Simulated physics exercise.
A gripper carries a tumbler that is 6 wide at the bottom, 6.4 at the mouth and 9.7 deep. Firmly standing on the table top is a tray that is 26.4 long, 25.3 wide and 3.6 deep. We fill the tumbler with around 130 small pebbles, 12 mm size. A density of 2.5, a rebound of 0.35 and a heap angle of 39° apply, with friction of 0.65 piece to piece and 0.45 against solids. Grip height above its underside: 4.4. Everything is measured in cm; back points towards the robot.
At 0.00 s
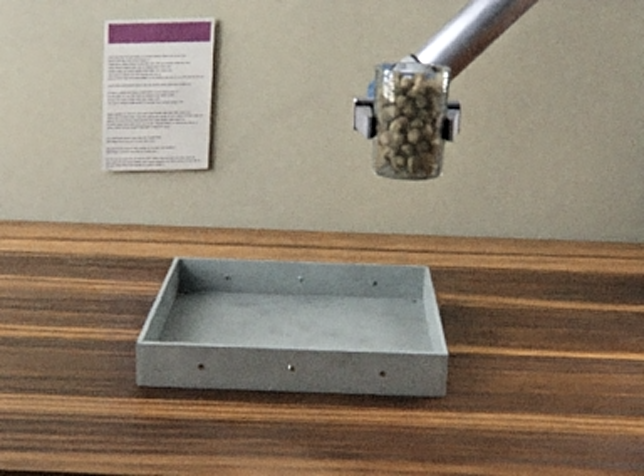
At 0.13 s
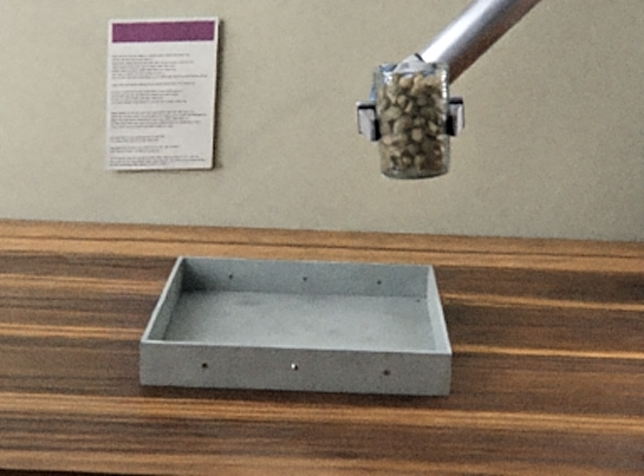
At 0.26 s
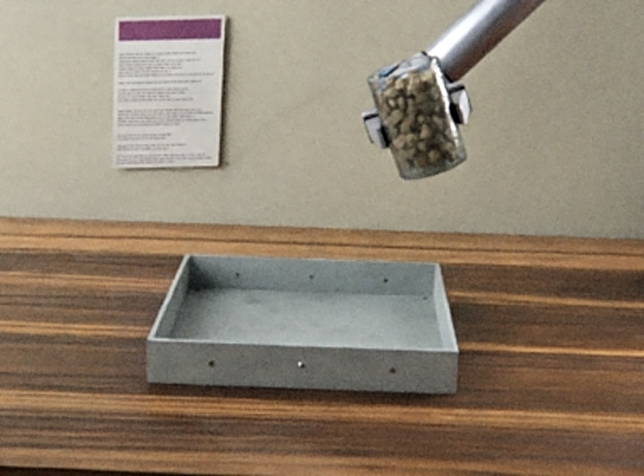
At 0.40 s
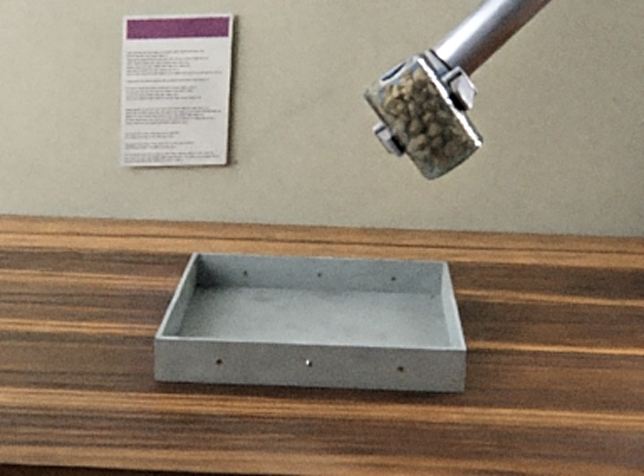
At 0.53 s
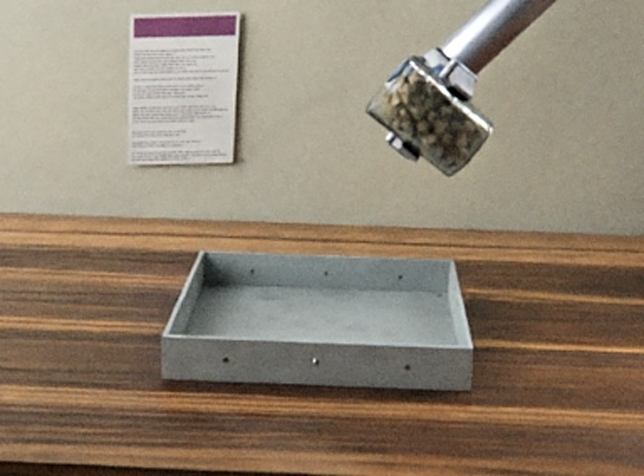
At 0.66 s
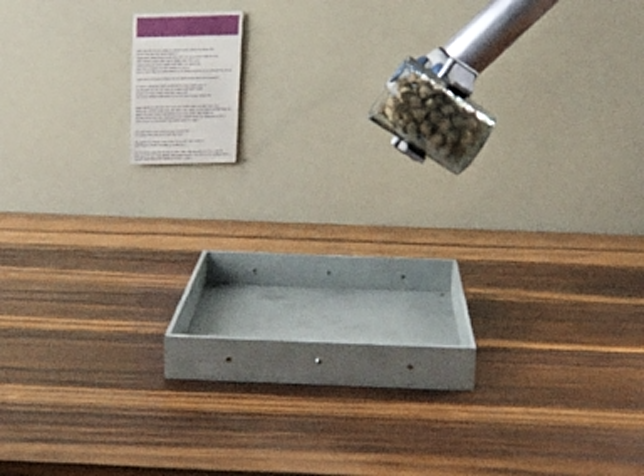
A robot arm tilts a clear tumbler of pebbles to the left above a grey tray.
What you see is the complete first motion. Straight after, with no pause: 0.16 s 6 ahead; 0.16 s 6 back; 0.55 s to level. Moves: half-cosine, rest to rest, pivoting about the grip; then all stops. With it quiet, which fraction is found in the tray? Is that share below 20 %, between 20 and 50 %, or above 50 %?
The share is below 20 %.
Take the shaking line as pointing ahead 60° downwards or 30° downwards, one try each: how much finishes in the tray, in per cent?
It comes to around 0 per cent on the first try and around 5 per cent on the second.
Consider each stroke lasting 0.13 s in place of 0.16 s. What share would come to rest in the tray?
10 %.
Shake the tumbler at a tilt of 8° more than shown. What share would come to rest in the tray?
It would come to roughly 10 per cent.
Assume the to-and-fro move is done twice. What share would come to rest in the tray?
Approx. 10 per cent.
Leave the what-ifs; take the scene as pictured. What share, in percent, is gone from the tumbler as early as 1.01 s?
Roughly 10 per cent by then.
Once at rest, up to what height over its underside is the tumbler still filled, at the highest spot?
About 10.0 cm.
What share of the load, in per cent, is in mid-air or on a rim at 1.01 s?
I'd put it near 7 per cent.
After 1.01 s, tilted 58° forward, highest piece 24 above the table; 121 in the tumbler, 2 in the tray, 9 in flight or on a rim.
After 1.36 s, tilted 13° forward, highest piece 26 above the table; 120 in the tumbler, 12 in the tray.
After 1.73 s, level, highest piece 27 above the table; 120 in the tumbler, 12 in the tray.
After 2.78 s, level, highest piece 27 above the table; 120 in the tumbler, 12 in the tray.
In the end, 120 in the tumbler, 12 in the tray. That is 9 % in the tray.
